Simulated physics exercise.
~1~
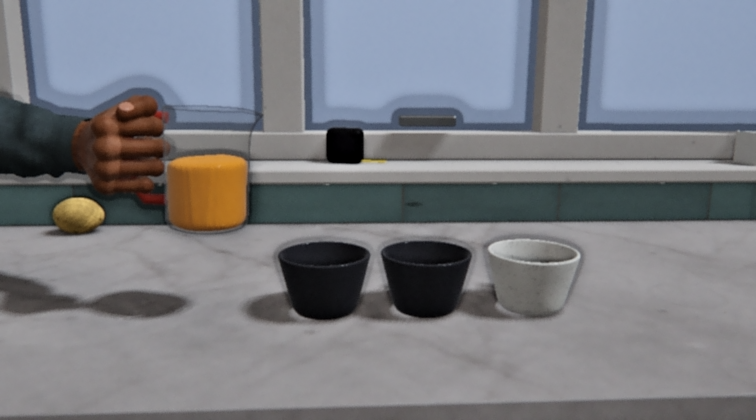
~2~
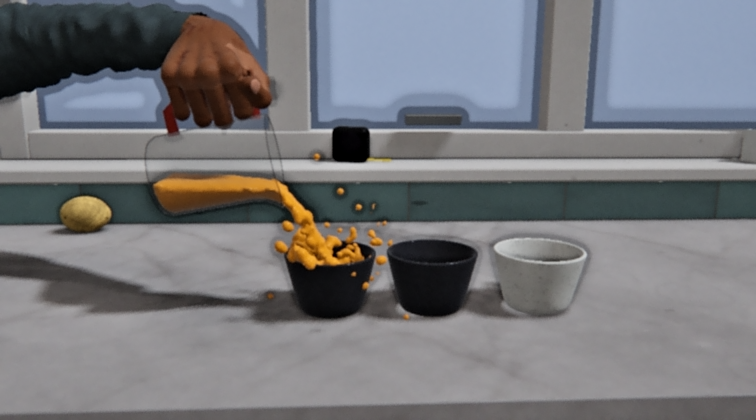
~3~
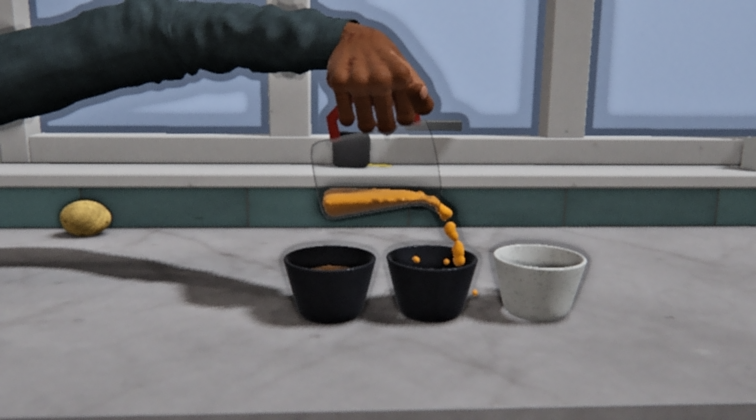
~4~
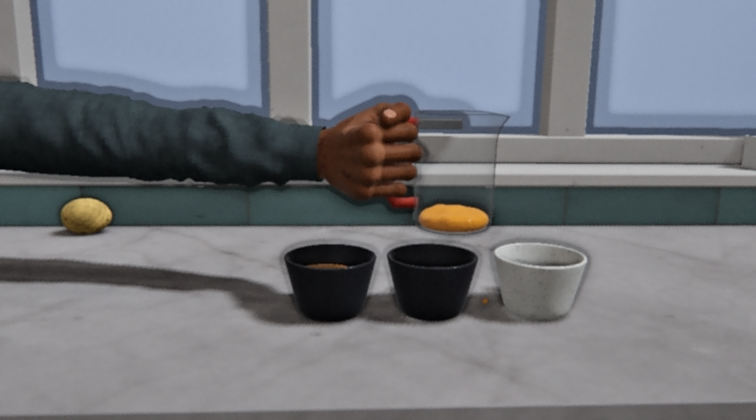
At first, a hand holds a clear jug of orange juice upright on the left, behind a marble counter's row of two black cups and one white cup. The hand tips the jug steeply to the right, and juice pours into the left black cup, splashing up and scattering drops around it. Still tilted, the jug moves right, and a thinner stream falls into the middle black cup. The hand then turns the jug nearly upright again, farther right. It ends with a little juice left in the jug, while the yellow, roundish object stays by the wall.
